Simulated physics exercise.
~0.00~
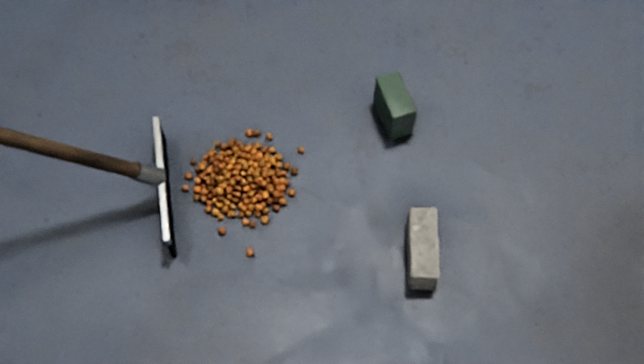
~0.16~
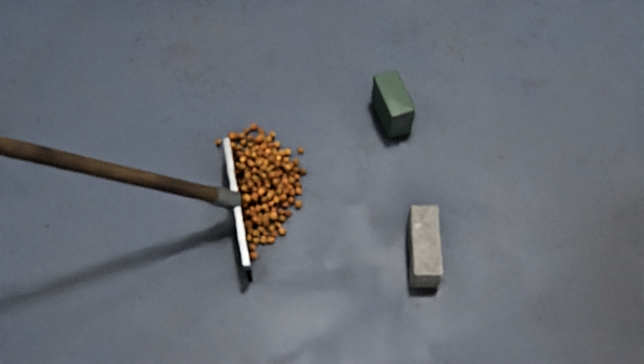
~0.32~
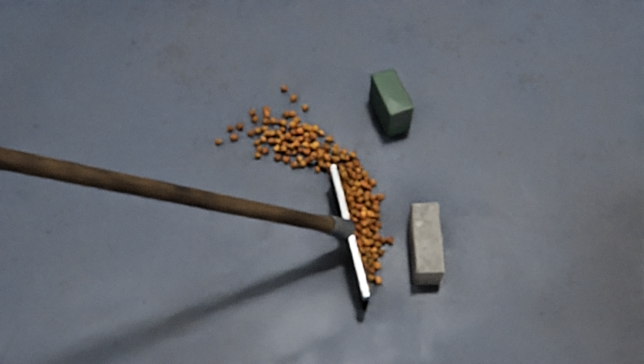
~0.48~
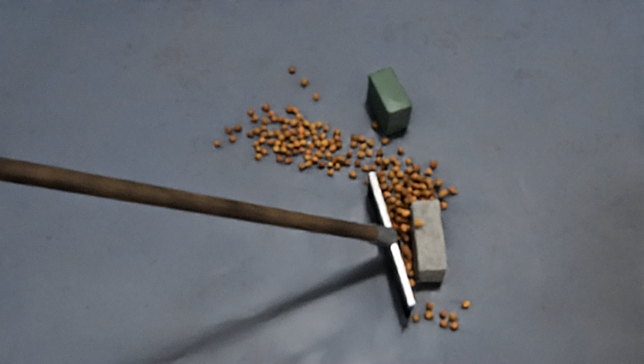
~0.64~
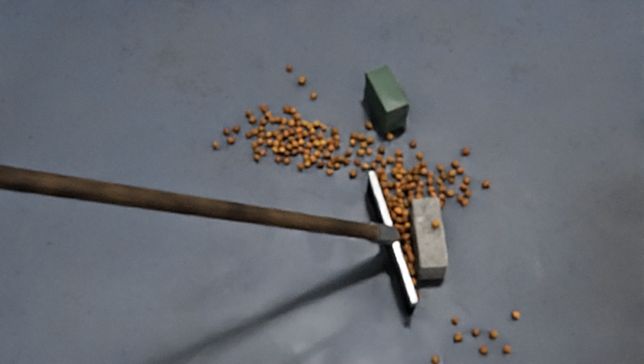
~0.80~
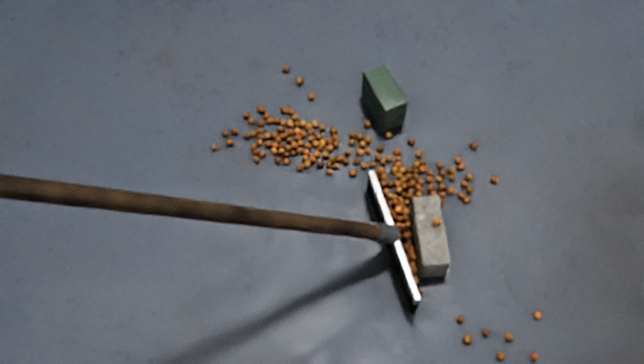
On a grey floor, a long-handled squeegee pushes a pile of roasted chickpeas rightward toward a green block and a pale grey block, leaving some trailing behind, then stops against the grey block with many pieces bunched there and a few scattered beyond.
